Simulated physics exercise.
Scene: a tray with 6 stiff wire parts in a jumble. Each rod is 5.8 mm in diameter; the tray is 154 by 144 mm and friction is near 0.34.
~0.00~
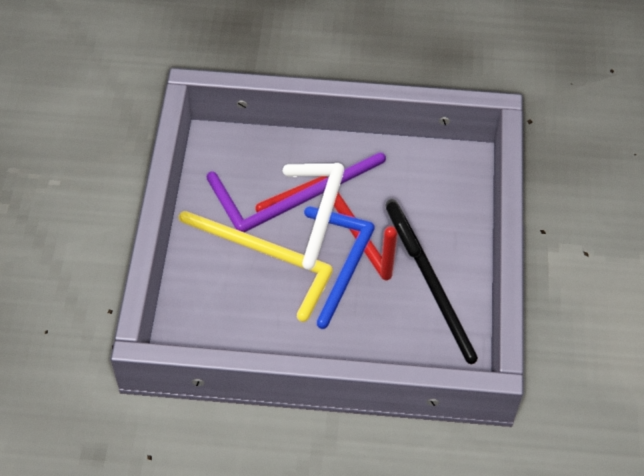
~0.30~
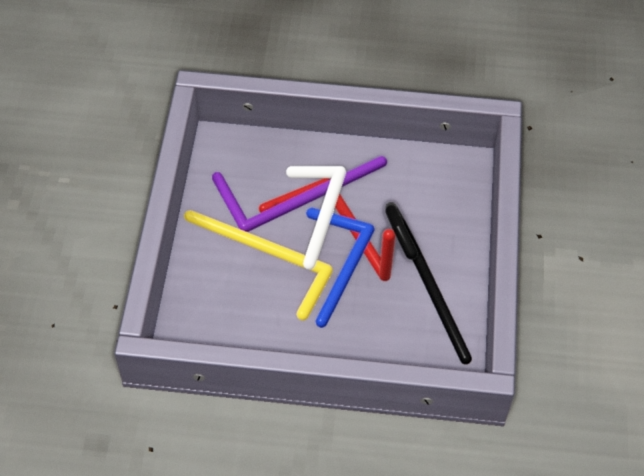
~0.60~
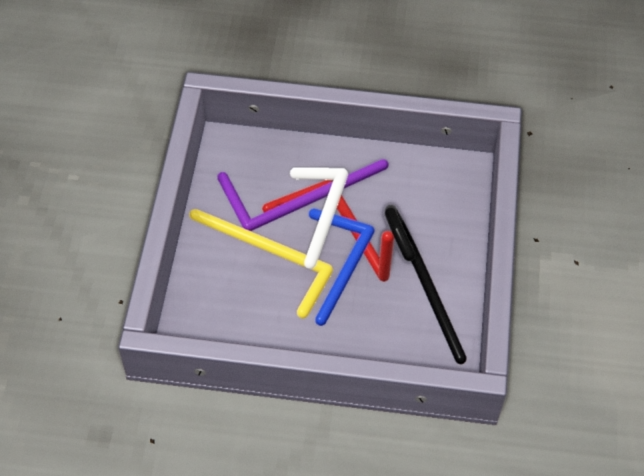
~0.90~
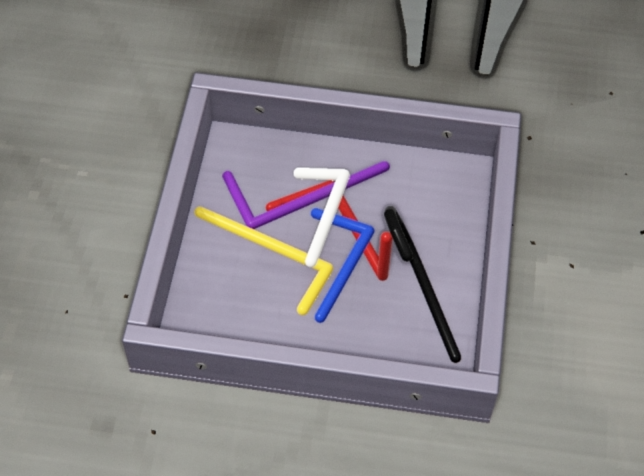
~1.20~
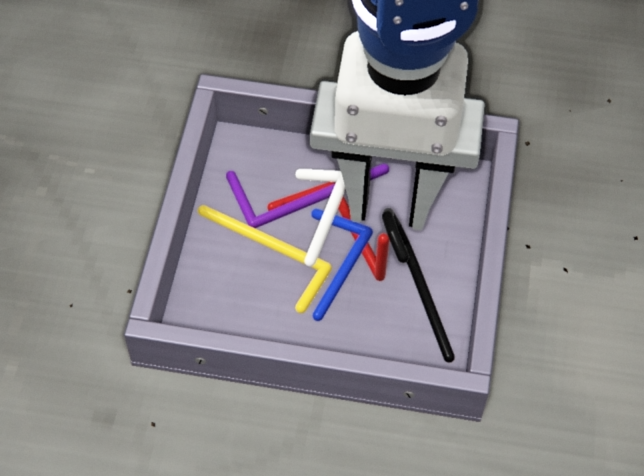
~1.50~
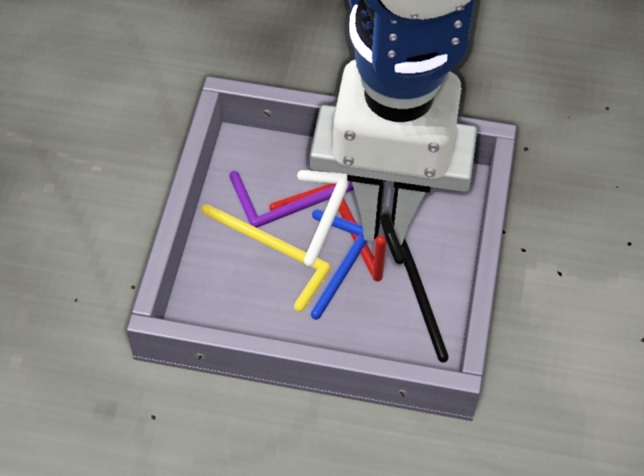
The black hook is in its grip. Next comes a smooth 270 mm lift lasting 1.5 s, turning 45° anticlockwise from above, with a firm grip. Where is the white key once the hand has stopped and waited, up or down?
That one fails to lift off.
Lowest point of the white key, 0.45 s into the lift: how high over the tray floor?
I'd say close to 0 mm.
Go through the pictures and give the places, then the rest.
The first frame shows fingers out of view, 210 mm above the grip; white key from (289, 171) to (309, 264), passing over red crank, over blue key; black hook from (414, 251) to (471, 358).
The second frame shows fingers out of view, 210 mm above the grip; yellow key from (303, 314) to (190, 216); white key from (292, 172) to (310, 264), passing over red crank, over blue key.
The third frame shows fingers out of view, 196 mm above the grip; black hook from (409, 255) to (461, 358); blue key from (314, 214) to (321, 320), passing under white key.
The fourth frame shows fingers (453, 37) 105 mm above the grip; purple key from (228, 176) to (384, 167); red crank from (387, 238) to (271, 208), passing under white key.
The fifth frame shows fingers (390, 199) 13 mm above the grip.
The sixth frame shows fingers (386, 217) closed on the black hook; white key from (303, 176) to (310, 261); black hook from (400, 259) to (443, 357).
After 1.95 s, lowest point more than 20 mm over the tray floor, black hook 58 mm.
After 2.33 s, lowest point more than 20 mm over the tray floor, black hook 159 mm.
After 3.00 s, lowest point more than 20 mm over the tray floor, black hook 273 mm.
At rest, hanging black hook 273 mm; the other 5 are down.
